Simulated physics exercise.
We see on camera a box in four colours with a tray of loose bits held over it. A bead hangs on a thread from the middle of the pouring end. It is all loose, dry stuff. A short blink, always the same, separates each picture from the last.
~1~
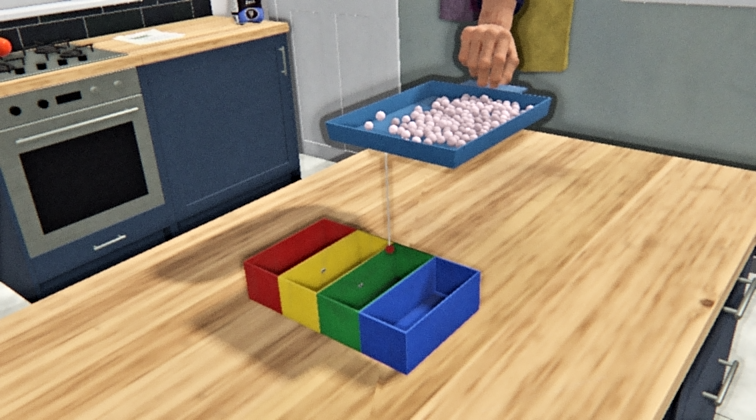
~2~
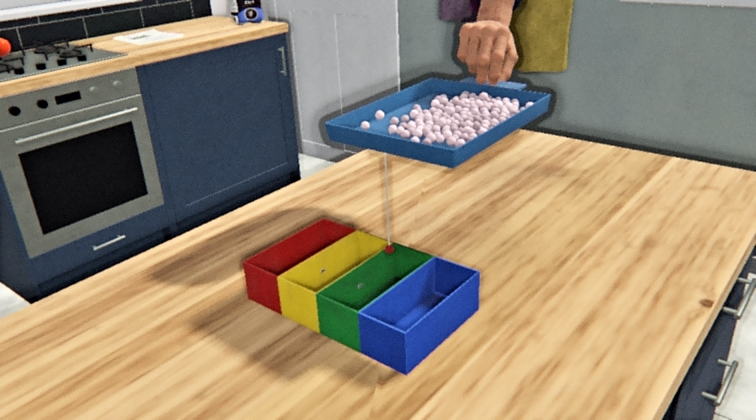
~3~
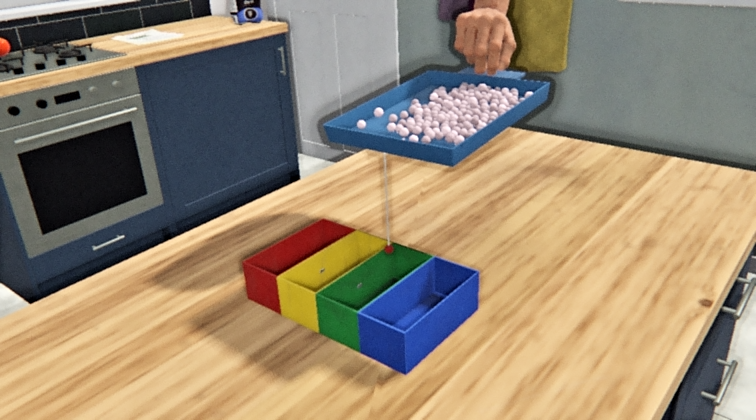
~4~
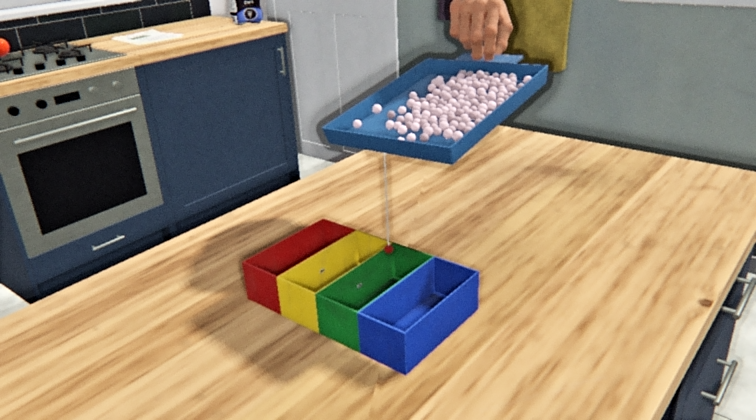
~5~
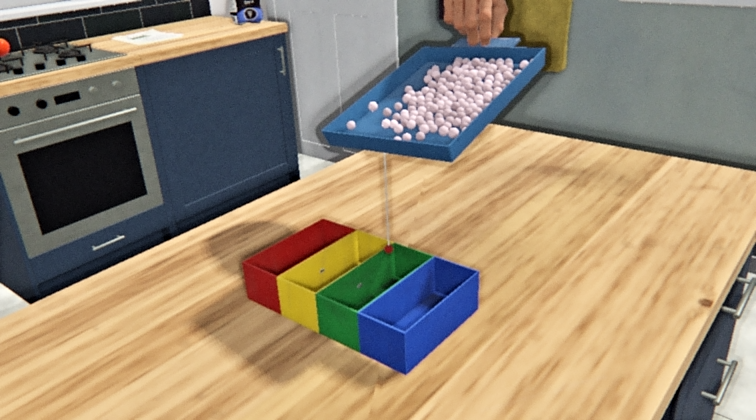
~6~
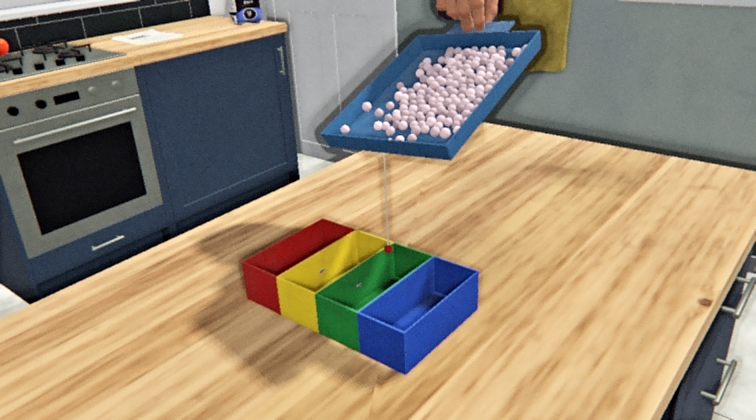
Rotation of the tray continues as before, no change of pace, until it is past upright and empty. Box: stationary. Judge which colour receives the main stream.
Receiving the main stream: Yellow.
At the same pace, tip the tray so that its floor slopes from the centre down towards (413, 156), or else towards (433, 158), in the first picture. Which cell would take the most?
The first try: That blue cell. The second: The cell in blue.
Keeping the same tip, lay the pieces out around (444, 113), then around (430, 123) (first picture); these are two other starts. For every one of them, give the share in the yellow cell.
It's 50 percent the first time and 50 percent the second.
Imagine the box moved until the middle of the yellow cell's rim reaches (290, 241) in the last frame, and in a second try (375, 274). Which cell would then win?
First place: The green one; second place: That red cell.
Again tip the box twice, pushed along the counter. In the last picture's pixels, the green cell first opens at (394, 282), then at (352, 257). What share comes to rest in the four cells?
Result: 90 % and 90 %.
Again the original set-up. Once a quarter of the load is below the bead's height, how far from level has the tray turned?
Roughly 90 degrees.
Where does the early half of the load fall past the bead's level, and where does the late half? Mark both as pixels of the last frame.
Initially about (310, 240); subsequently about (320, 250).
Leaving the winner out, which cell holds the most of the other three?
I'd say the red cell.
Just after the last frame, tray tipped steeply; the larger part on the tray; just a few in the red cell; just a few in the yellow cell; about a tenth falling or outside the box.
A moment on, tray tipped past a quarter turn; about a tenth on the tray; roughly a third in the yellow cell; roughly a quarter in the red cell; about a tenth in the green cell; just a few in the blue cell; roughly a quarter falling or outside the box.
Further on, tray tipped past a quarter turn; roughly half in the yellow cell; roughly a third in the red cell; about a tenth in the green cell; just a few in the blue cell; about a tenth falling or outside the box.
When it is over, tray tipped past a quarter turn; roughly half in the yellow cell; roughly a third in the red cell; about a tenth in the green cell; just a few in the blue cell; about a tenth outside the box.
